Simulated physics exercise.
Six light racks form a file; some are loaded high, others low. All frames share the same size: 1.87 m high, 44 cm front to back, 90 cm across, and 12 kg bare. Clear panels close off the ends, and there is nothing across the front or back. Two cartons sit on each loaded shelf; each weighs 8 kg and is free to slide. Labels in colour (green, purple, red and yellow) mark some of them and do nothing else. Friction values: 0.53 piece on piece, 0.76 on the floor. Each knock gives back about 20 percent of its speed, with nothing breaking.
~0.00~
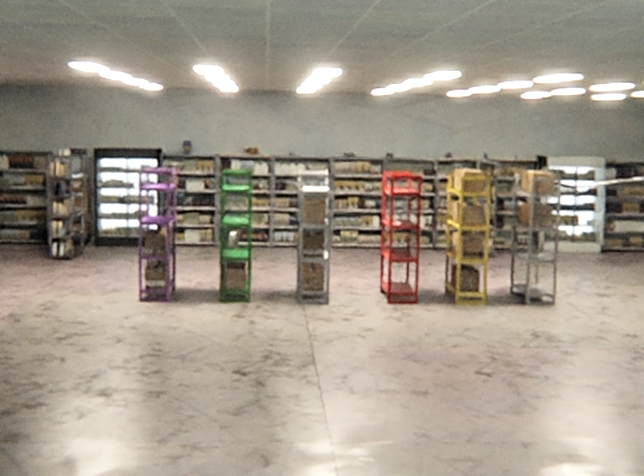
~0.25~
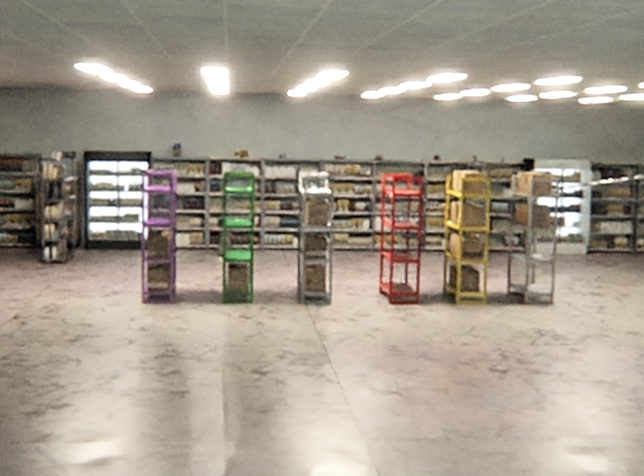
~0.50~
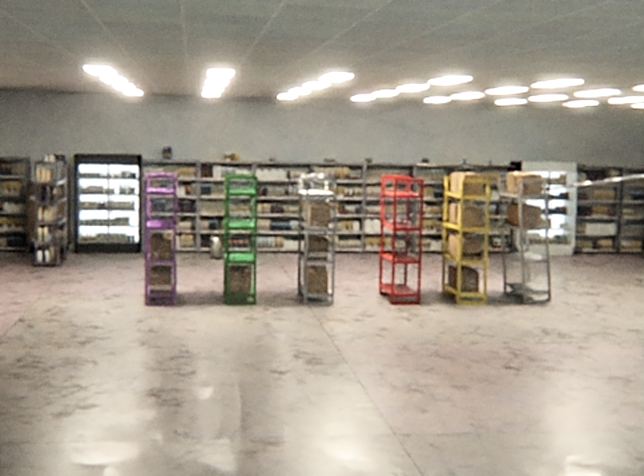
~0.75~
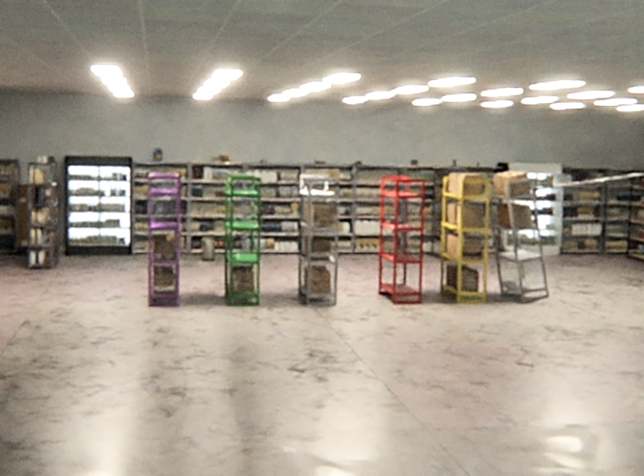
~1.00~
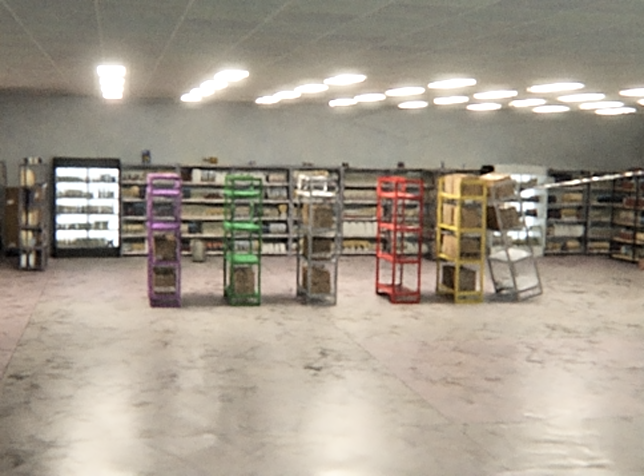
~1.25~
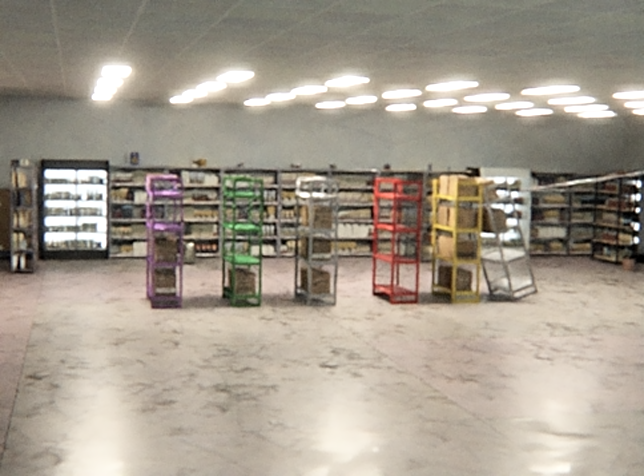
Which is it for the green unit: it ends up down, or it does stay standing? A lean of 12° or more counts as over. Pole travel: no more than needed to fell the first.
The green unit does not end up down.
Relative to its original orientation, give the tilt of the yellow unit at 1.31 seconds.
At that moment, roughly 0 degrees.
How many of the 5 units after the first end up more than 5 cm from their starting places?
The shifted count is 0.
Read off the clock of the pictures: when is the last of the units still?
About 2.0 s.
After 1.31 s, 0 cartons spilt or dropped; none of the 5 other units over; green unit unmoved.
In the end (2.3 s), 0 cartons spilt or dropped; none of the 5 other units over; green unit unmoved; yellow unit unmoved; purple unit unmoved. Five left standing. From the last view, middles, green unit near (242, 240), yellow unit near (455, 240).
